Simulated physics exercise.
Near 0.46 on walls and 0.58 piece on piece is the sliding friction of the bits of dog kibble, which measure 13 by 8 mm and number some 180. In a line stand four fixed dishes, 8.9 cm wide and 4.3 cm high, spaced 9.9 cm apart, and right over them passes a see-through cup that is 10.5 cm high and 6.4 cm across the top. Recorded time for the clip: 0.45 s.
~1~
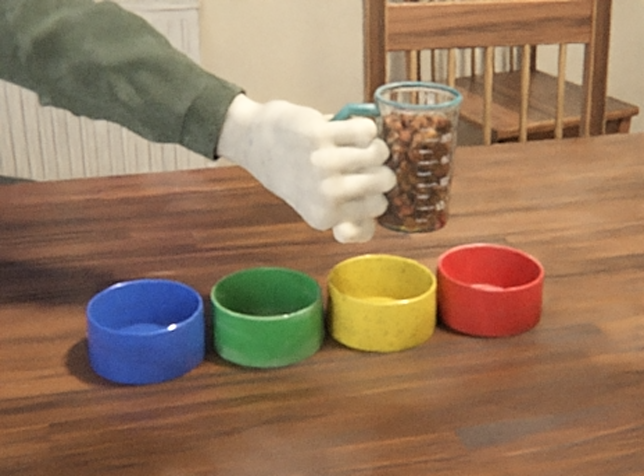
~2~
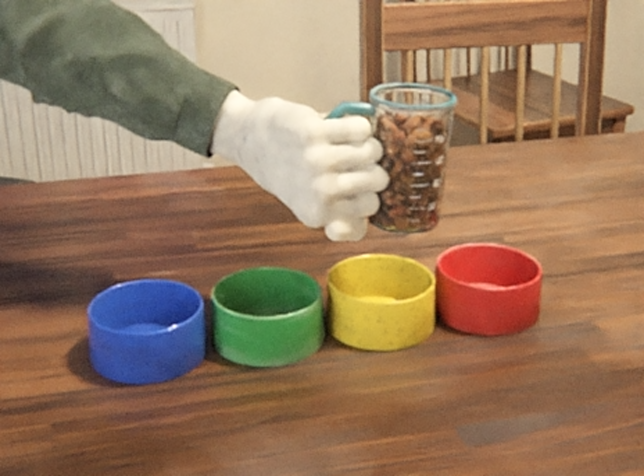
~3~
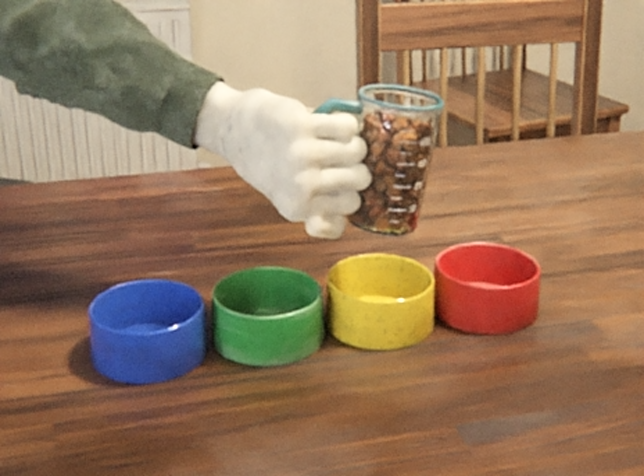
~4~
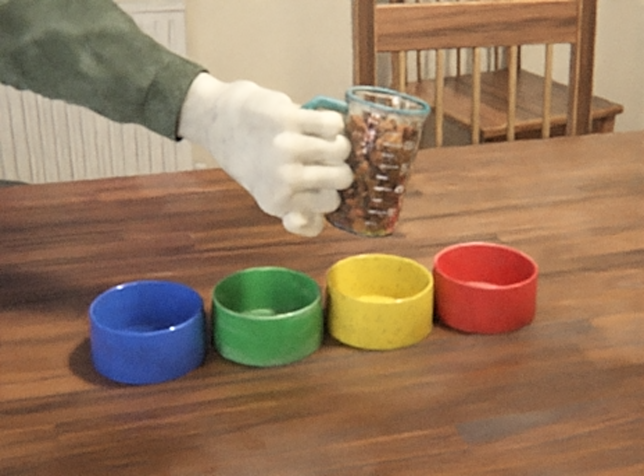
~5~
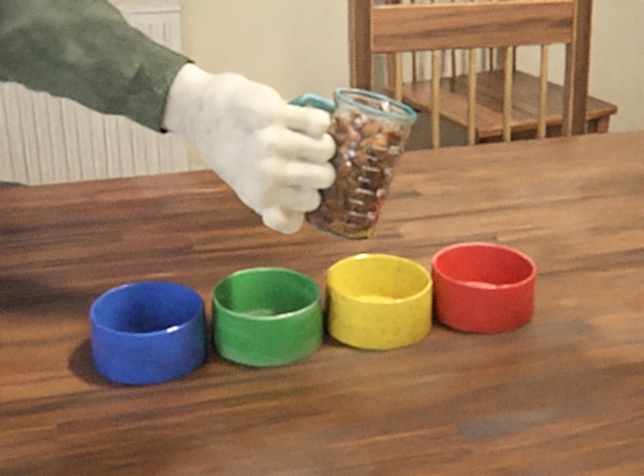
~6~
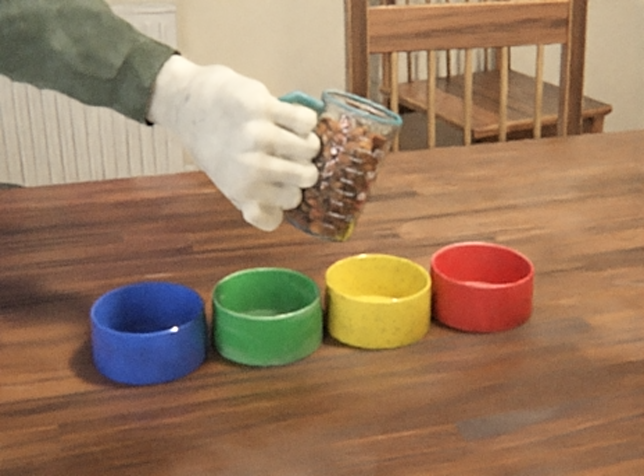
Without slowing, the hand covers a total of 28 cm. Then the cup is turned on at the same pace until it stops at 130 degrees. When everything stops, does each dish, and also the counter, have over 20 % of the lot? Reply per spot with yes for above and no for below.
Red: No, below. Blue: Yes, above. Green: No, below. Yellow: No, below. Counter: No, below.
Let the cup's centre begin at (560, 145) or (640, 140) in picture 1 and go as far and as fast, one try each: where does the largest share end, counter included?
First try: Green; second try: Yellow.
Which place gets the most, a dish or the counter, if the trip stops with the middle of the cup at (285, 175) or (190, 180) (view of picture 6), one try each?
Most lands at yellow on the first run and at green on the second.
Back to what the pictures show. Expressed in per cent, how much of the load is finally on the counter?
Roughly 0 percent.
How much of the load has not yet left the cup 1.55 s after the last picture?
95 per cent.
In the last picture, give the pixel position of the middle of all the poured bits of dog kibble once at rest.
Somewhere around (156, 325) in the final frame.
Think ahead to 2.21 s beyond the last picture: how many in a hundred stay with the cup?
About 0 percent.
Then, 0.93 s after the last picture, tilt 71 degrees; cup holds 100 %.
Then, 1.55 s after the last picture, tilt 105 degrees; cup holds 95 %, blue 5 %.
Then, 2.21 s after the last picture, tilt 130 degrees; cup holds 0 %, blue 100 %.
In the end, red 0 %, blue 95 %, green 0 %, yellow 0 %, counter 0 %.
